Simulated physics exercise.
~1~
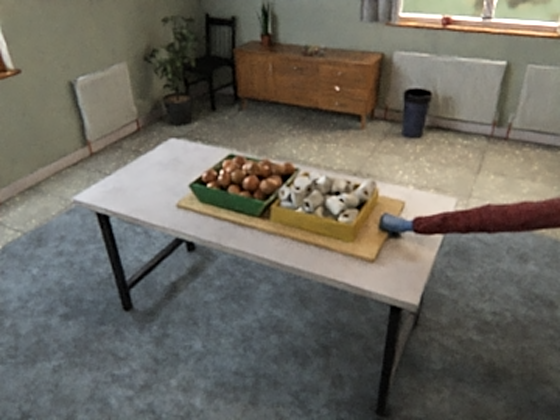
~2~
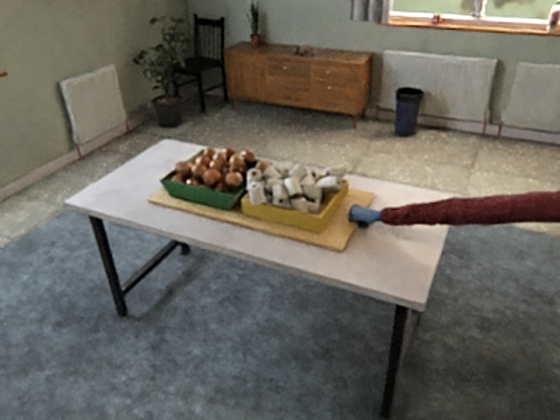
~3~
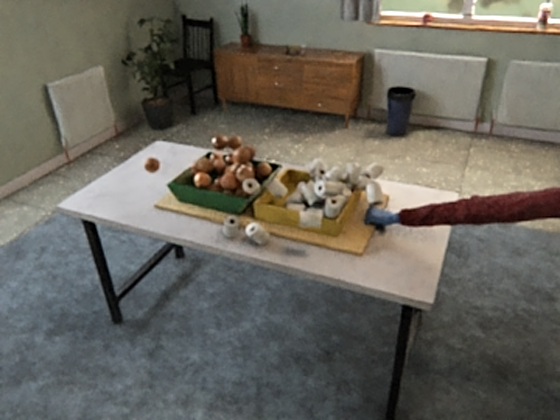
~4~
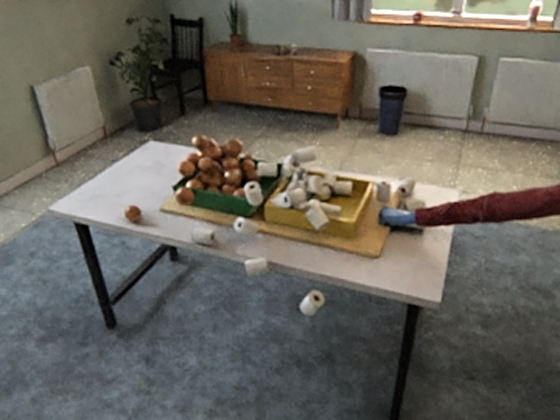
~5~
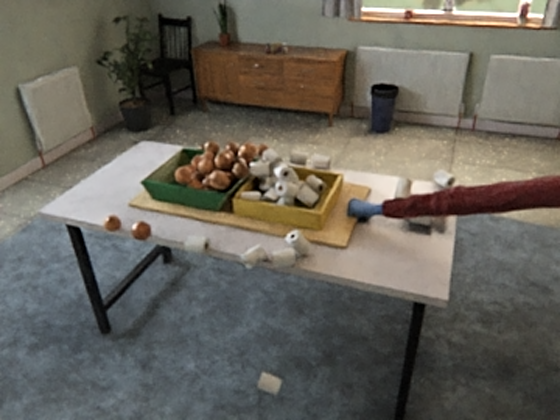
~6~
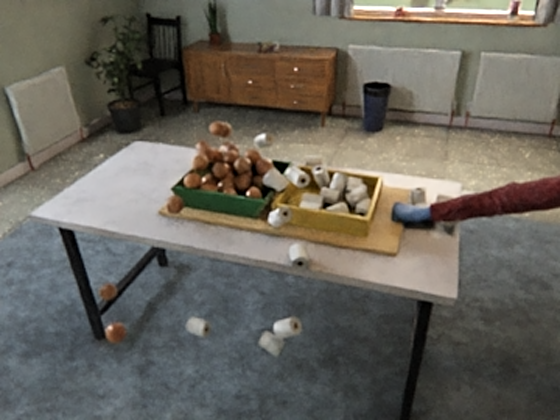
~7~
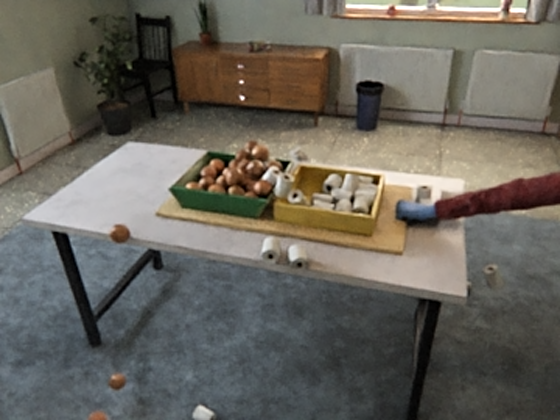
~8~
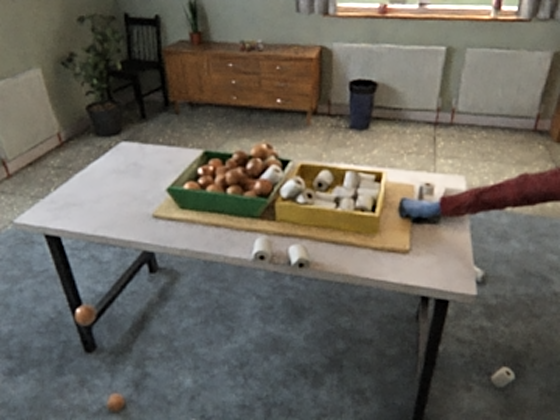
The clip opens on a table where a gloved hand in a dark red sleeve holds a board carrying a green tray of onions and a yellow tray of white paper rolls. The hand jerks the board left, then back right, and rolls and an onion hop out onto the tabletop. As the rattling continues, more pieces spill over, and several rolls and onions drop off the table's edges toward the floor. The board then comes to rest. Both trays remain partly filled, with two rolls standing near the front edge and a few strays on the floor.
